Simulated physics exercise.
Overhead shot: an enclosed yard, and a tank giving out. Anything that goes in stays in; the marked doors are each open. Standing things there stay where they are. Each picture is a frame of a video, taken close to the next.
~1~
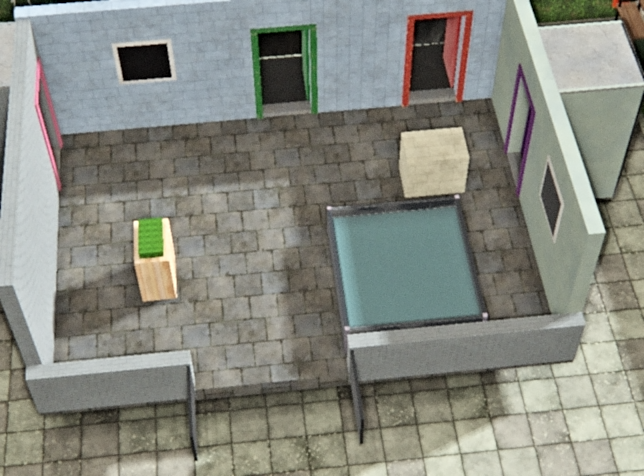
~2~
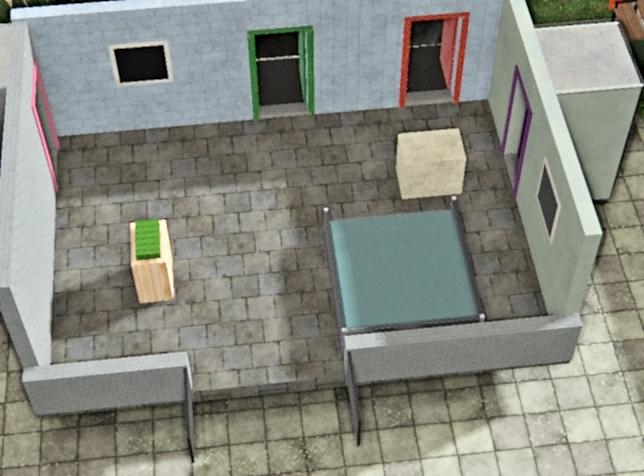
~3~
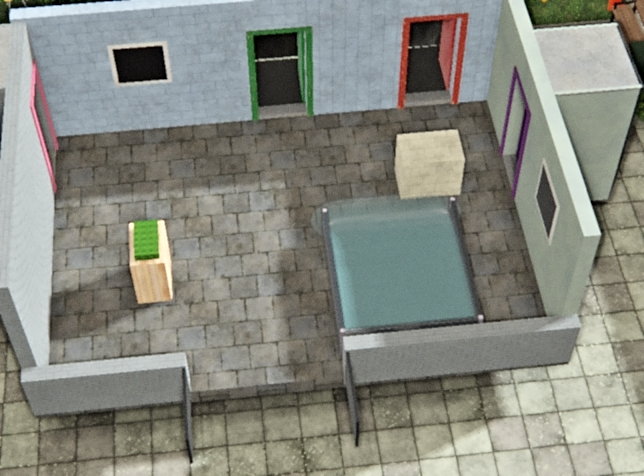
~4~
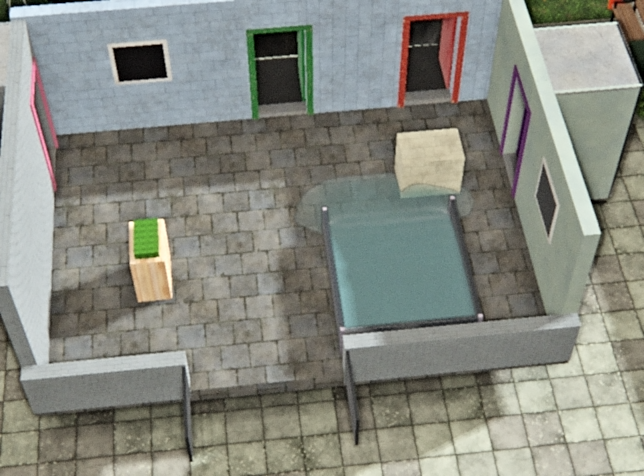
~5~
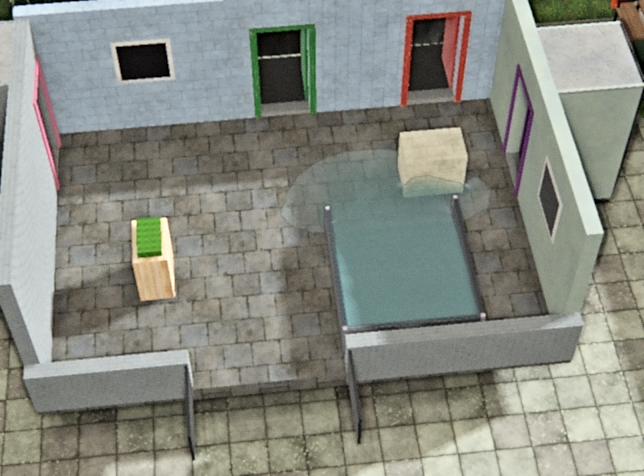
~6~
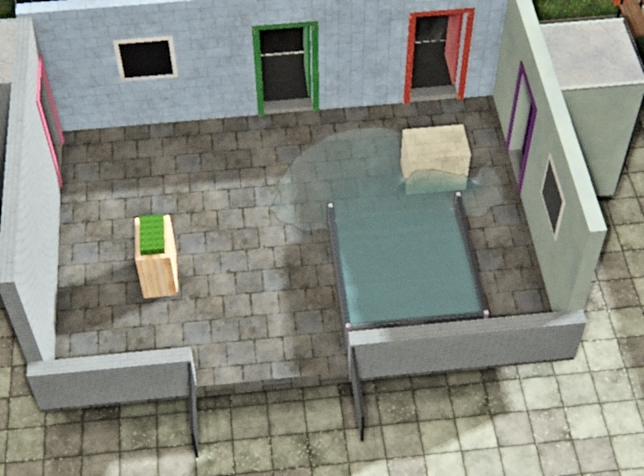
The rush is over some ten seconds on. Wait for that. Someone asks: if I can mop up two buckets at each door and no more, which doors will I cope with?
The pink door: Too much for you; the purple door: Too much for you; the green door: Too much for you; the red door: You will cope.
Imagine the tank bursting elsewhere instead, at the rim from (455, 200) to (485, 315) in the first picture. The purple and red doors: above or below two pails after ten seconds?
The purple door tops the limit and the red door tops the limit.
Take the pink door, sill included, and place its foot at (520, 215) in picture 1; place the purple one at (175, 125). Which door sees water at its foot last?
It's the door marked purple, I'd say.
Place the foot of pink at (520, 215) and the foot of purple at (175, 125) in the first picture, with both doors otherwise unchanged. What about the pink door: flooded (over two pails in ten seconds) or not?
I reckon the pink door tops it.
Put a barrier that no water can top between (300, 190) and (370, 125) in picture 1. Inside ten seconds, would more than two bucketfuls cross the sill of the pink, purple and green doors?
Outcome: Pink stays within the limit, then purple exceeds the limit, then green stays within the limit.
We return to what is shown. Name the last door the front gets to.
That would be the one in pink.
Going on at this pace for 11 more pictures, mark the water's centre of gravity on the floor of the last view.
Roughly (387, 219).
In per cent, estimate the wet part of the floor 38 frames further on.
Near 70 in a hundred.
A moment on, water covers 25 % of the floor; the pink door not reached, the purple door under two buckets in, the green door wet at the sill, nothing in, the red door not reached.
Next, water covers 35 % of the floor; the pink door not reached, the purple door over two buckets in, the green door over two buckets in, the red door wet at the sill, nothing in.
Then, water covers 55 % of the floor; the pink door wet at the sill, nothing in, the purple door far over two buckets in, the green door far over two buckets in, the red door wet at the sill, nothing in.
Later, water covers 70 % of the floor; the pink door far over two buckets in, the purple door far over two buckets in, the green door far over two buckets in, the red door wet at the sill, nothing in.
In the end, water covers 90 % of the floor; the pink door far over two buckets in, the purple door far over two buckets in, the green door far over two buckets in, the red door under two buckets in.
